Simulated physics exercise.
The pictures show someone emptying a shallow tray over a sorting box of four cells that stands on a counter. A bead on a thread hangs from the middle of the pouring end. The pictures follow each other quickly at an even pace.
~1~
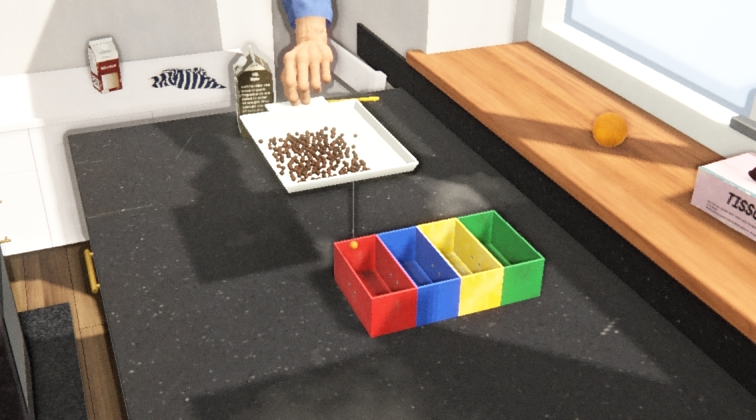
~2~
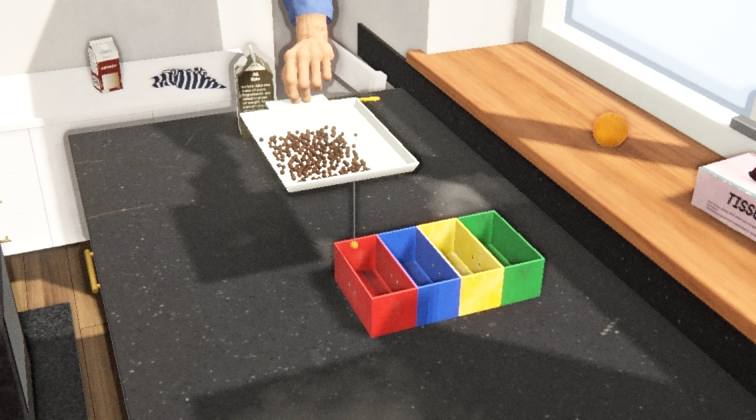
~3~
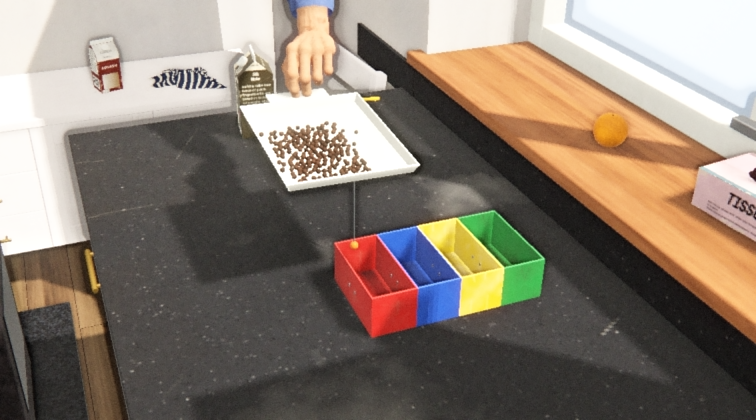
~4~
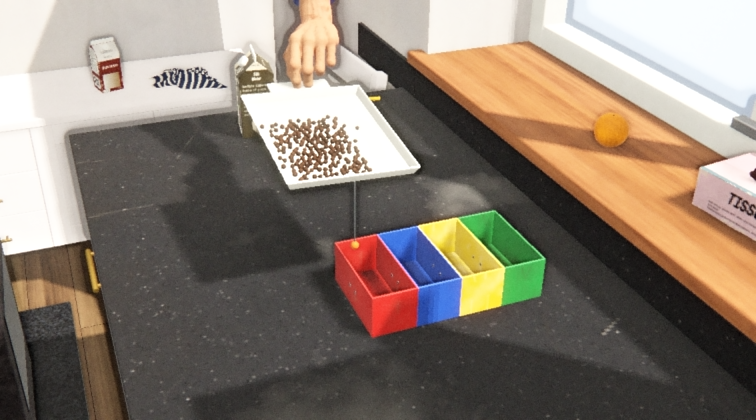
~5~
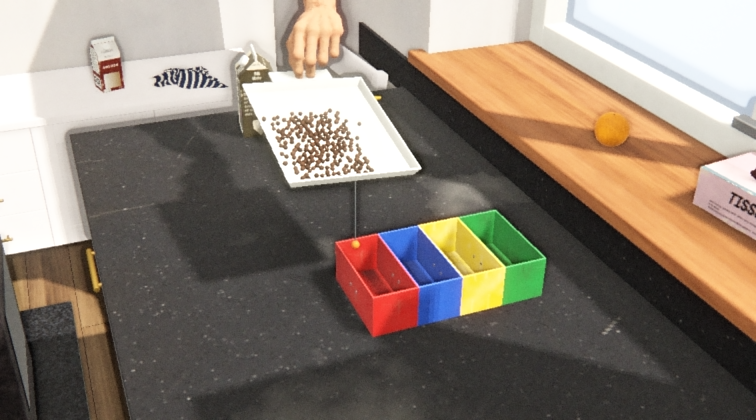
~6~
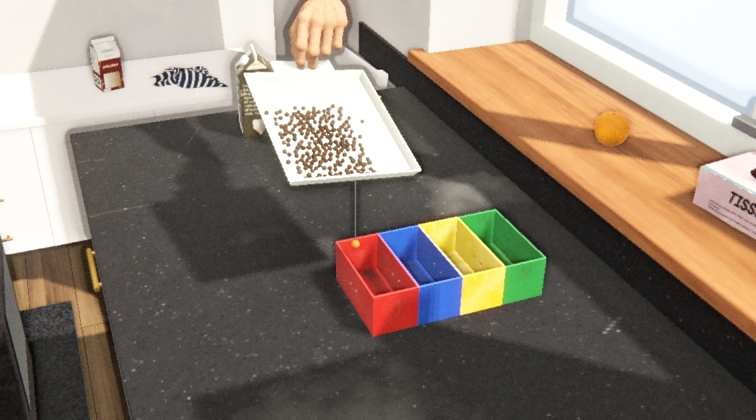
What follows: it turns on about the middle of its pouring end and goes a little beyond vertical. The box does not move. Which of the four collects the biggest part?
The blue cell gets the most.
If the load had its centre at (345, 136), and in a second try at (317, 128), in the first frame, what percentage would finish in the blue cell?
Roughly 80 per cent, and 80 per cent.
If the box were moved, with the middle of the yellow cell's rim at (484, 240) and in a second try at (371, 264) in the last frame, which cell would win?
One: That red cell. Two: The green cell.
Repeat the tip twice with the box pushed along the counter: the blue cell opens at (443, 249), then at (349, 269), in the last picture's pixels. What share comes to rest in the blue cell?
Near 30 % and 10 %.
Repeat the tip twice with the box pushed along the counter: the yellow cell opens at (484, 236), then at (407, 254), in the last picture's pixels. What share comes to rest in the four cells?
Near 90 % and 100 %.
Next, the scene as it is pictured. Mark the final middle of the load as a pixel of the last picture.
At about (412, 289).
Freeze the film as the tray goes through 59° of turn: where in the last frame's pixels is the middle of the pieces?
Close to (384, 176).
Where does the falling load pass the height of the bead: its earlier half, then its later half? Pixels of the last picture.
First near (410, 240), later near (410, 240).
Just after the last frame, tray tipped steeply; roughly two thirds on the tray; about a tenth in the blue cell; about a tenth in the red cell; just a few in the yellow cell; about a tenth falling or outside the box.
A moment on, tray tipped right over; roughly two thirds in the blue cell; roughly a third in the red cell; just a few in the yellow cell; just a few falling or outside the box.
Further on, tray tipped past a quarter turn; roughly two thirds in the blue cell; roughly a third in the red cell; just a few in the yellow cell.
When it is over, tray tipped past a quarter turn; roughly two thirds in the blue cell; roughly a third in the red cell; just a few in the yellow cell; not one in the green cell.
